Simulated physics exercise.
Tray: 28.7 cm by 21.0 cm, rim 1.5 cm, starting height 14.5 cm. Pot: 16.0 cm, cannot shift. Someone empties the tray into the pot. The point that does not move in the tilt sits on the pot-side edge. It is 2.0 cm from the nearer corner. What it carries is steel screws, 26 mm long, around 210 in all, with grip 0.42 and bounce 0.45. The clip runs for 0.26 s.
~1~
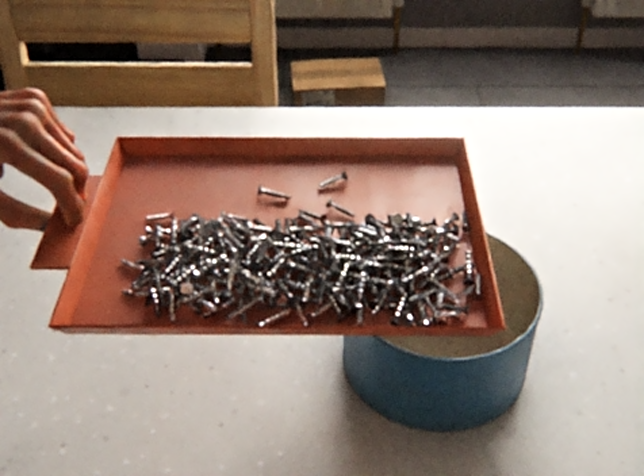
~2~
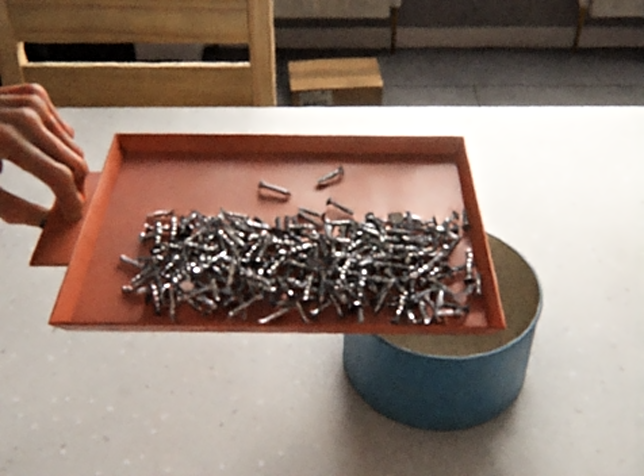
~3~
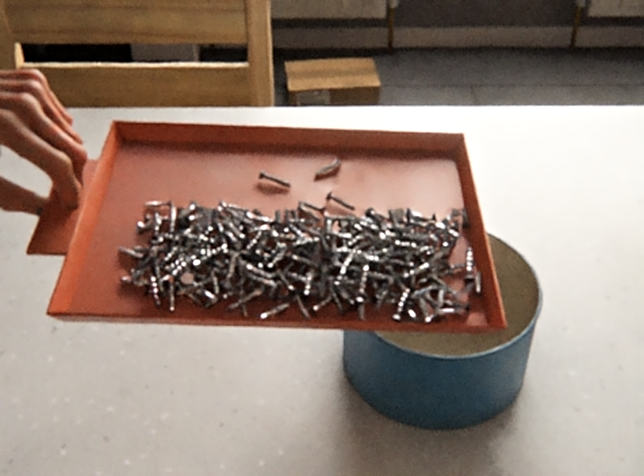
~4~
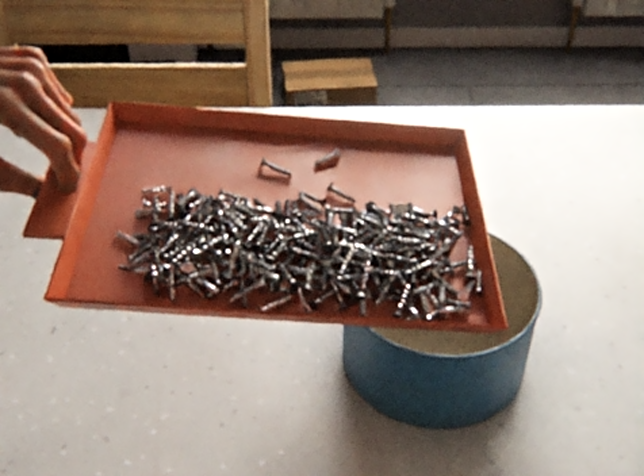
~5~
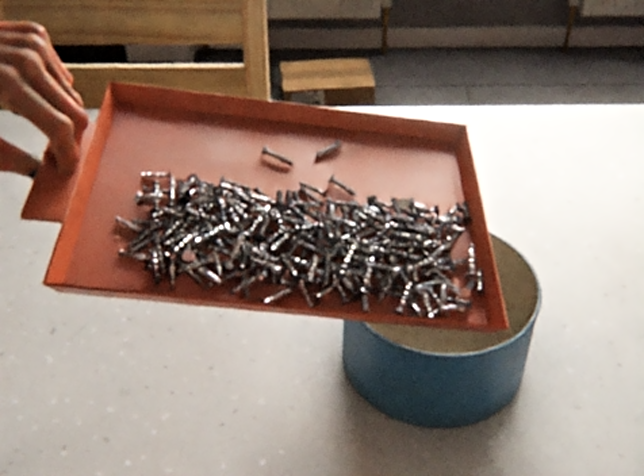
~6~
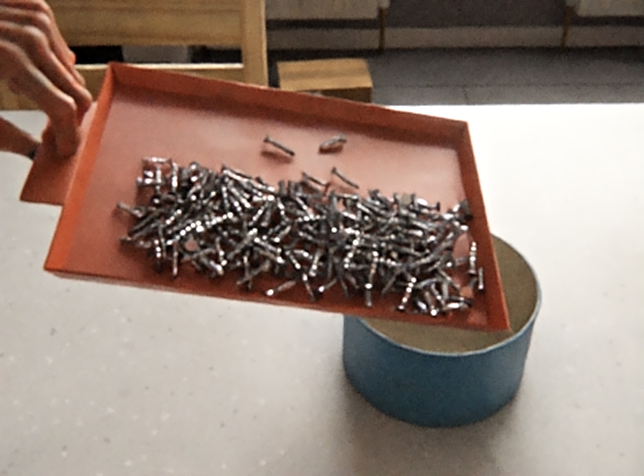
Red tray of steel screws tilting gradually as a hand raises its left end, the right end staying over a blue pot.
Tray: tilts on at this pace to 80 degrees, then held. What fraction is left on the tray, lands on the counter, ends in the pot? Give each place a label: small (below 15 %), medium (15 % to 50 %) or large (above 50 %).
Shares by place: Tray small, counter large, pot small.
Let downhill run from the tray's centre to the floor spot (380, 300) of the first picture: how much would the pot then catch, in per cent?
That would be close to 0 per cent.
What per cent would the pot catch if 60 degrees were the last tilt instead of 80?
Pot share: About 5 per cent.
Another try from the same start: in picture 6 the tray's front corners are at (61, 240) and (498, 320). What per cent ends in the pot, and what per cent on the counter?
You'd end with pot at 5 and counter at 95.
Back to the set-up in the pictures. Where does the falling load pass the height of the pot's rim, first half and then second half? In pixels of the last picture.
Around (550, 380), then around (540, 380).
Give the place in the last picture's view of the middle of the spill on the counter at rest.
Middle of the spill at rest: Roughly (565, 460).
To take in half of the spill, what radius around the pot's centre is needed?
Close to 16 cm, give or take.
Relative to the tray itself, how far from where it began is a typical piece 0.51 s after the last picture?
Roughly 7 cm.
Then, 0.51 s after the last picture, tilt 45 degrees; the tray holds 100 %, the pot 0 %.
Then, 0.84 s after the last picture, tilt 66 degrees; the tray holds 30 %, the pot 5 %.
Then, 1.27 s after the last picture, tilt 80 degrees; the tray holds 0 %, the pot 5 %.
In the end, tray 0 %, counter 95 %, pot 5 %.
